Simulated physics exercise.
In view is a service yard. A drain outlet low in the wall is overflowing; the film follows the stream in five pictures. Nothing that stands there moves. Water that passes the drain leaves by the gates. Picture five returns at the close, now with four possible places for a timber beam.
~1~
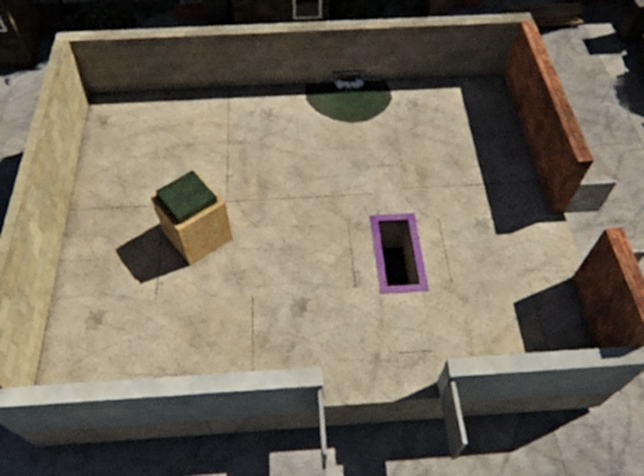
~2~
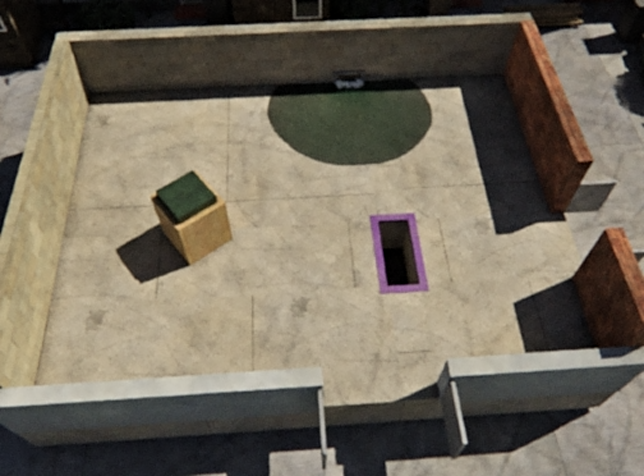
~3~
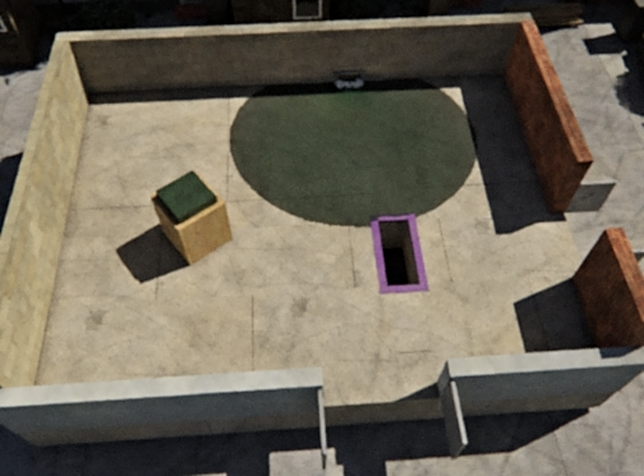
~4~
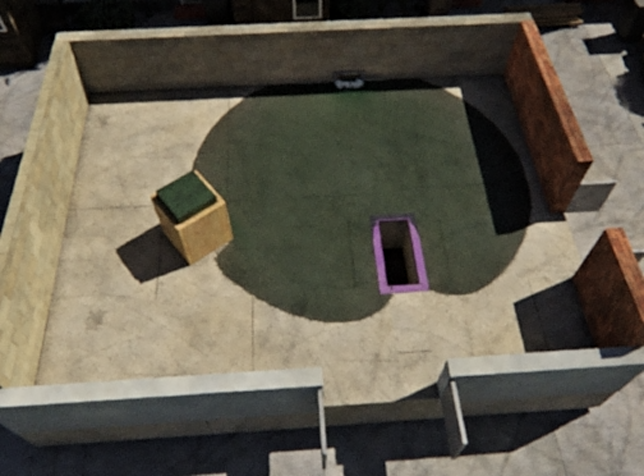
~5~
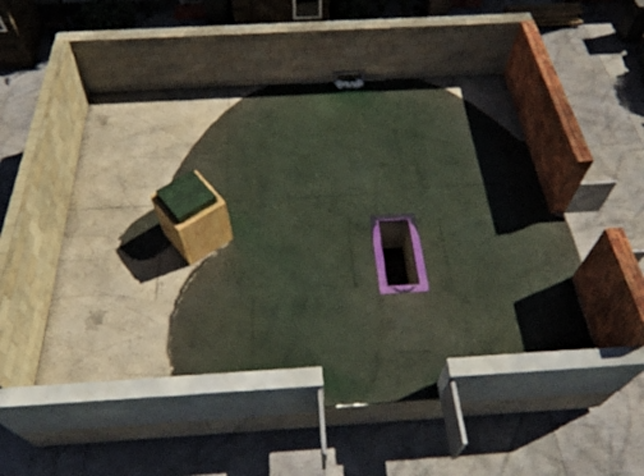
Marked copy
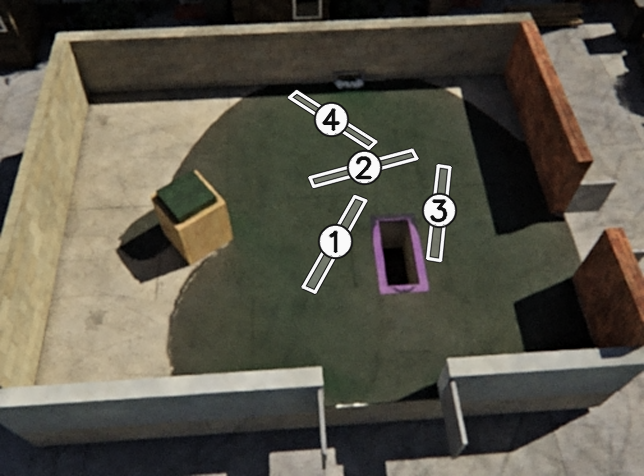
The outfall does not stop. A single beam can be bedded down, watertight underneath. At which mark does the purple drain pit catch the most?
3 is best.
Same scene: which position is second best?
1.
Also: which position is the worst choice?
It is 2.
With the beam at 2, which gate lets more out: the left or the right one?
The left one.
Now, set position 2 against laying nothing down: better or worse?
Worse.
On the marked copy, 1 from (309, 289) to (360, 198); 2 from (311, 182) to (414, 154); 3 from (434, 259) to (444, 166); 4 from (293, 94) to (372, 145).
With 1, about 20 % of the stream runs into the purple drain pit, about 73 % out by the gates.
With 2, about 6 % of the stream runs into the purple drain pit, about 90 % out by the gates.
With 3, about 33 % of the stream runs into the purple drain pit, about 62 % out by the gates.
With 4, about 13 % of the stream runs into the purple drain pit, about 84 % out by the gates.
